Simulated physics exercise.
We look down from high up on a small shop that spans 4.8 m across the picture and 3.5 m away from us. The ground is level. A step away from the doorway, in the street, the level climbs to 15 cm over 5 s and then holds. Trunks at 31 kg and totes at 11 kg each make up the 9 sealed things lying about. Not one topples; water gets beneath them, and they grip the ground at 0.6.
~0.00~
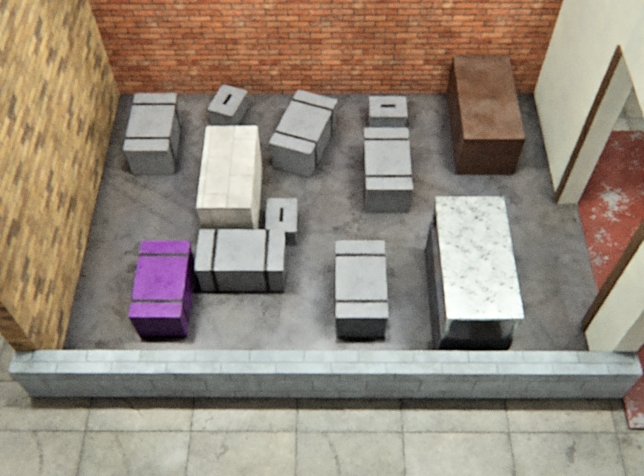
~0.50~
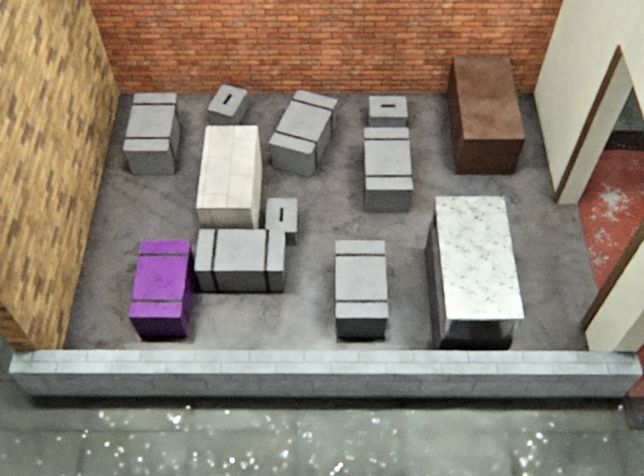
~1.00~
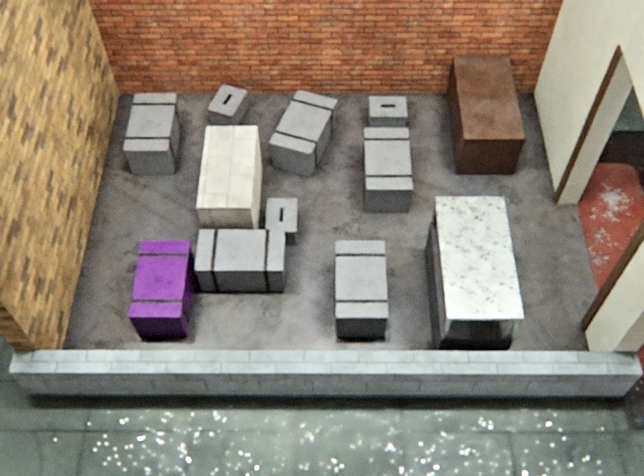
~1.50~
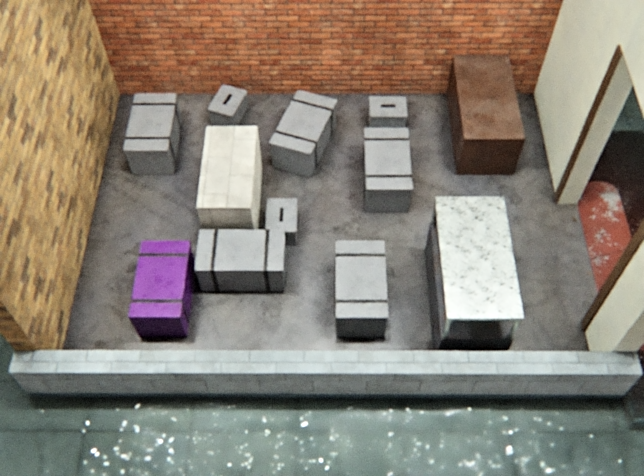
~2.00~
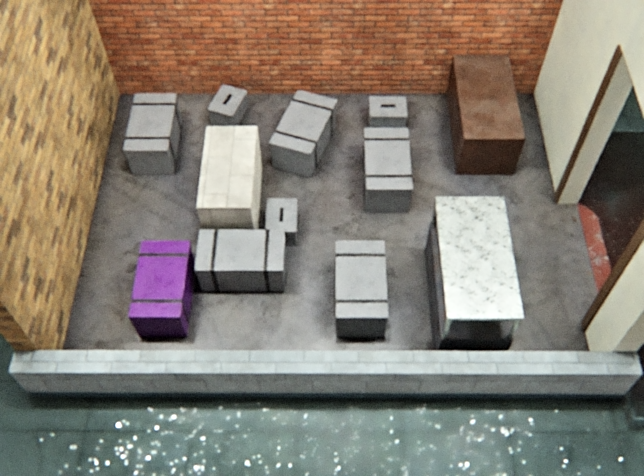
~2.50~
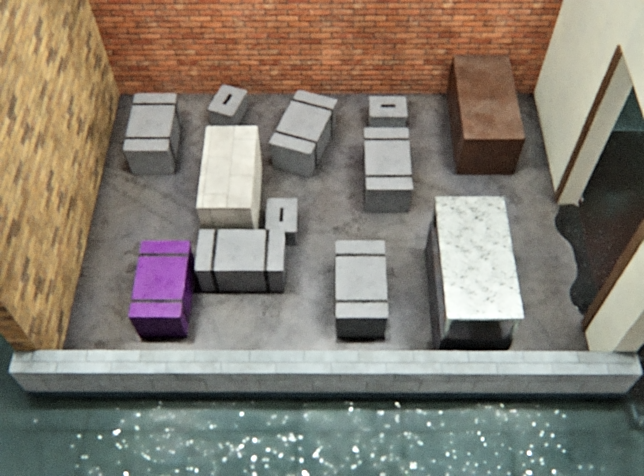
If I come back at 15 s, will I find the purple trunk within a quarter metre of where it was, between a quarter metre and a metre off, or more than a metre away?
It remains where it was.
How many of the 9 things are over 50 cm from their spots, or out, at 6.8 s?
At that time I count 0.
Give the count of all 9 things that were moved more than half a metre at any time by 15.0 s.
Count: 2.
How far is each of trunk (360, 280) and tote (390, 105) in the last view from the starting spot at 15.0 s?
They sit 0 cm and 10 cm away, in the order given.
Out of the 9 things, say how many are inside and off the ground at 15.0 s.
Count: 2.
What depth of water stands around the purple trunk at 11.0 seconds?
Close to 2 centimetres.
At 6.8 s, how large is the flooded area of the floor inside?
I'd put it close to 5.5 m2.
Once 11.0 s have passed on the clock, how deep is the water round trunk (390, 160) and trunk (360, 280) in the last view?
About 8 and 6 cm.
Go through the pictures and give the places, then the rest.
The purple trunk at (160, 278) rests on the ground; 0.0 m2 under water; 0 of 9 have shifted, in the first frame.
The purple trunk at (160, 278), on the bottom; 0.0 m2 under water; 0 of 9 have shifted, in the second frame.
The purple trunk at (160, 278), on the bottom; water covers 0.0 m2; 0 of 9 have shifted, in the third frame.
The purple trunk at (160, 278) rests on the ground; 0.0 m2 under water; 0 of 9 have shifted, in the fourth frame.
The purple trunk at (160, 278) rests on the ground; 0.0 m2 under water; 0 of 9 have shifted, in the fifth frame.
The purple trunk at (160, 278) rests on the ground; 0.0 m2 under water; 0 of 9 have shifted, in the sixth frame.
After 3.5 s the purple trunk is near (160, 278), 0.0 m from its start, aground; 0 afloat.
After 6.8 s the purple trunk is near (160, 278), 0.0 m from its start, aground; 0 afloat.
After 11.0 s the purple trunk is near (160, 278), 0.0 m from its start, aground; 0 afloat.
After 15.0 s the purple trunk is near (160, 278), 0.0 m from its start, aground; 2 afloat.
